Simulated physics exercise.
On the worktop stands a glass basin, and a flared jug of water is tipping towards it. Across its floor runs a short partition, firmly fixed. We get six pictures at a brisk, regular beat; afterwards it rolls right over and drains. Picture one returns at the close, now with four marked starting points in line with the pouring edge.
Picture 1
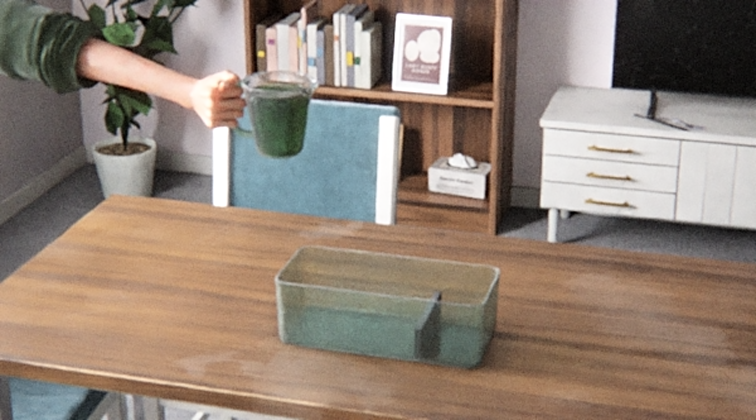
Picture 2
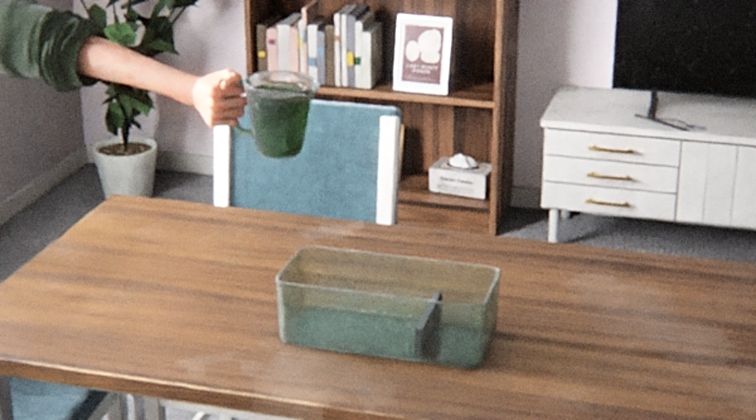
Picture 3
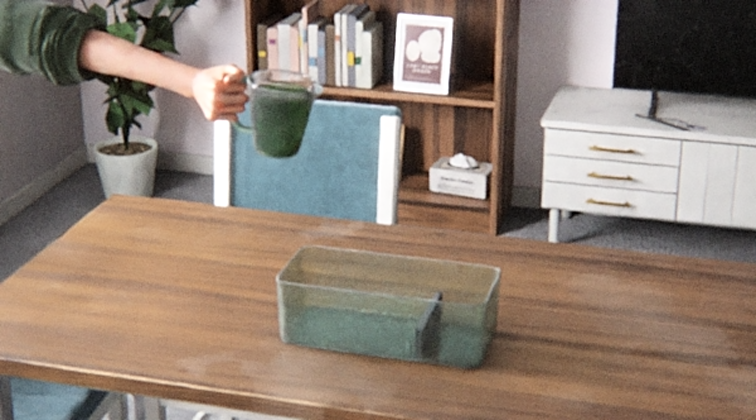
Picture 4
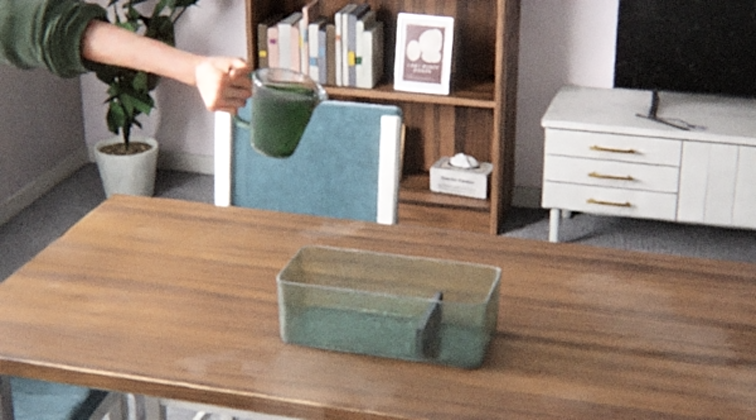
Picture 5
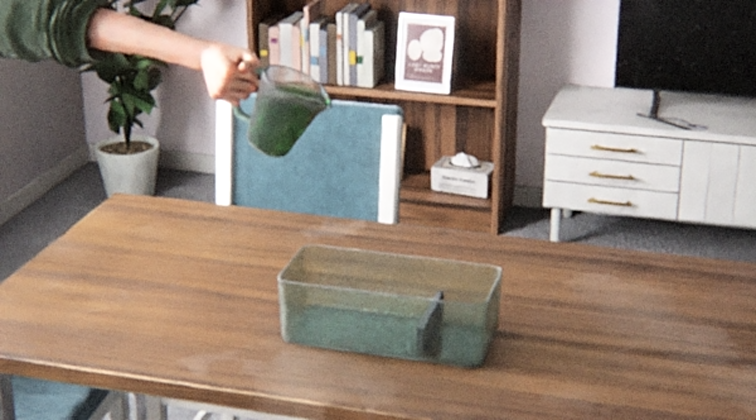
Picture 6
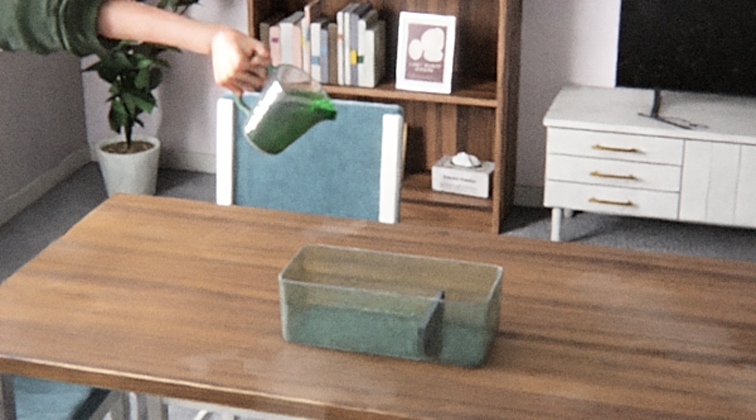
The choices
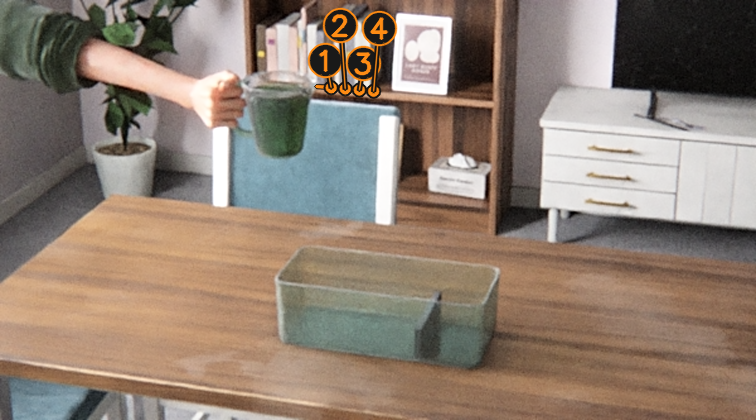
A hand holding a glass jug of green liquid above a divided glass basin on a wooden table, gradually tilting it rightward until liquid reaches the lip.
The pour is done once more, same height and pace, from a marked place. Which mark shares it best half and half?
Place 4.
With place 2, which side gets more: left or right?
The left side.
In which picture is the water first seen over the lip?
In picture 6.
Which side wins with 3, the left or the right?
The left side.
In orange, 1 at (331, 87); 2 at (345, 88); 3 at (359, 90); 4 at (373, 91).
With 1, about 89 % ends left of the wall and 6 % right of it; 5 % is lost outside.
With 2, about 86 % ends left of the wall and 3 % right of it; 10 % is lost outside.
With 3, about 79 % ends left of the wall and 12 % right of it; 10 % is lost outside.
With 4, about 54 % ends left of the wall and 42 % right of it; 4 % is lost outside.
